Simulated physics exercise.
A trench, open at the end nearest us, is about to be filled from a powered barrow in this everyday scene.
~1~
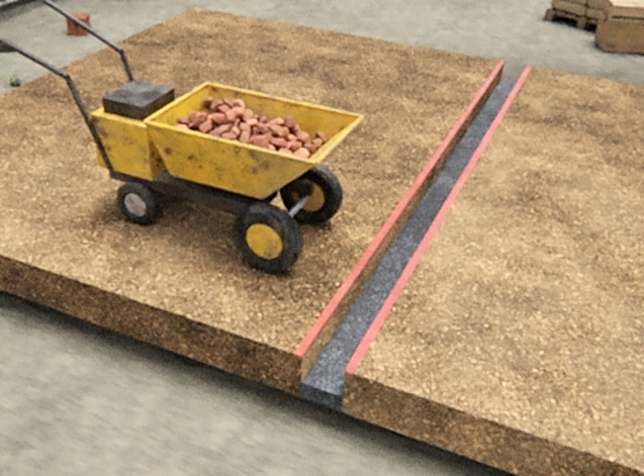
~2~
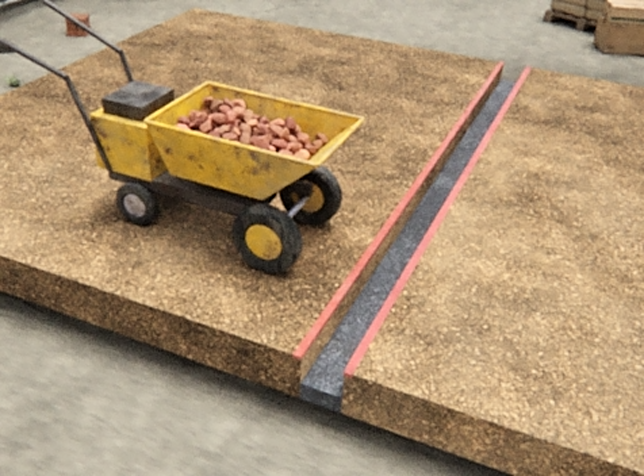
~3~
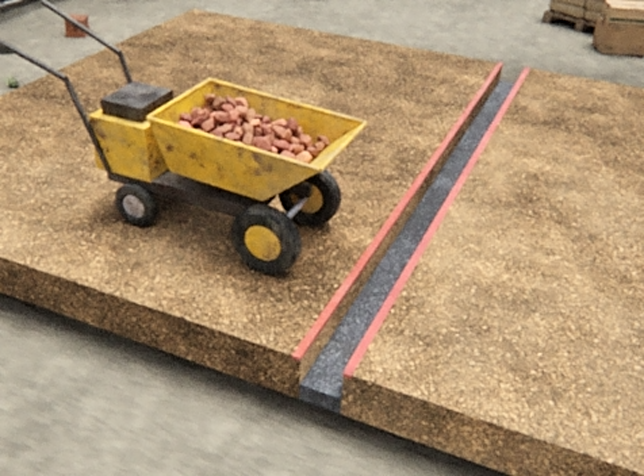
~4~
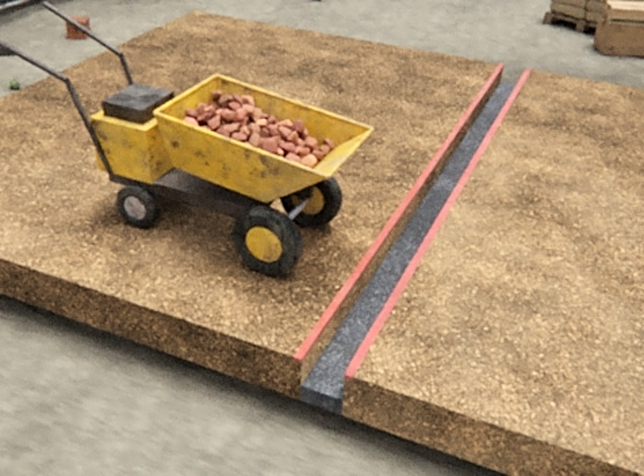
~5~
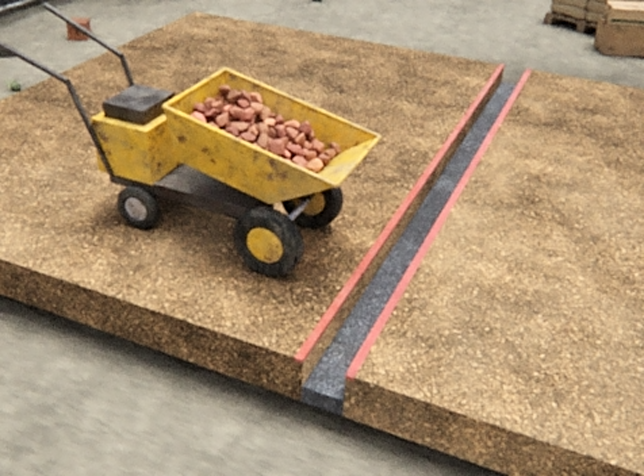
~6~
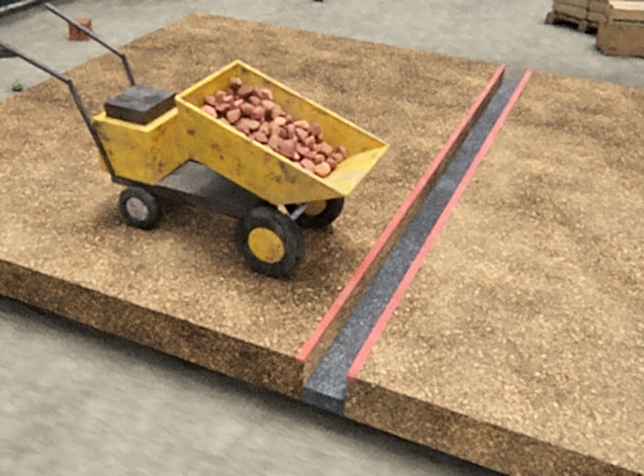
We see a yellow powered barrow loaded with reddish rubble standing left of a narrow, red-edged trench; its skip sits level at first, then gradually tilts forward toward the trench, its back end rising while the wheels stay put.
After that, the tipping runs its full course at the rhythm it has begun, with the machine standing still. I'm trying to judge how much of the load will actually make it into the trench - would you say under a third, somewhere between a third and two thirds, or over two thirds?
Fraction in: Below one third.
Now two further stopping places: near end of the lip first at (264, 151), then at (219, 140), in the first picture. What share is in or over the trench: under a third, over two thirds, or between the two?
At the first stop the answer is one to two thirds, and at the second it is below one third.
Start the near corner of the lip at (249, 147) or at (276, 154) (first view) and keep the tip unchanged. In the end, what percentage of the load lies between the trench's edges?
40 % and 60 %.
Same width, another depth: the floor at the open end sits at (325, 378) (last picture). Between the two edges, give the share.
Close to 10 per cent, I reckon.
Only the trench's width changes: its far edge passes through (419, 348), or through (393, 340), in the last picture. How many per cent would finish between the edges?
90 and 60 percent.
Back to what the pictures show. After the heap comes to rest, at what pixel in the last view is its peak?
My guess for the top is about pixel (418, 252).
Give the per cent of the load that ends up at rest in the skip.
I'd say around 30 per cent.
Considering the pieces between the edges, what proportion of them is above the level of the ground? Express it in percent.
Around 30 in a hundred.
Soon after the last picture, skip tipped steeply; all in the skip.
A little later, skip tipped steeply; most in the skip; a stray few in or heaped over the trench; a small part beyond it; a stray few falling.
Later still, skip tipped right over; about a third in the skip; about a quarter in or heaped over the trench; about half beyond it.
At rest, skip tipped right over; about a third in the skip; about a quarter in or heaped over the trench; about half beyond it.
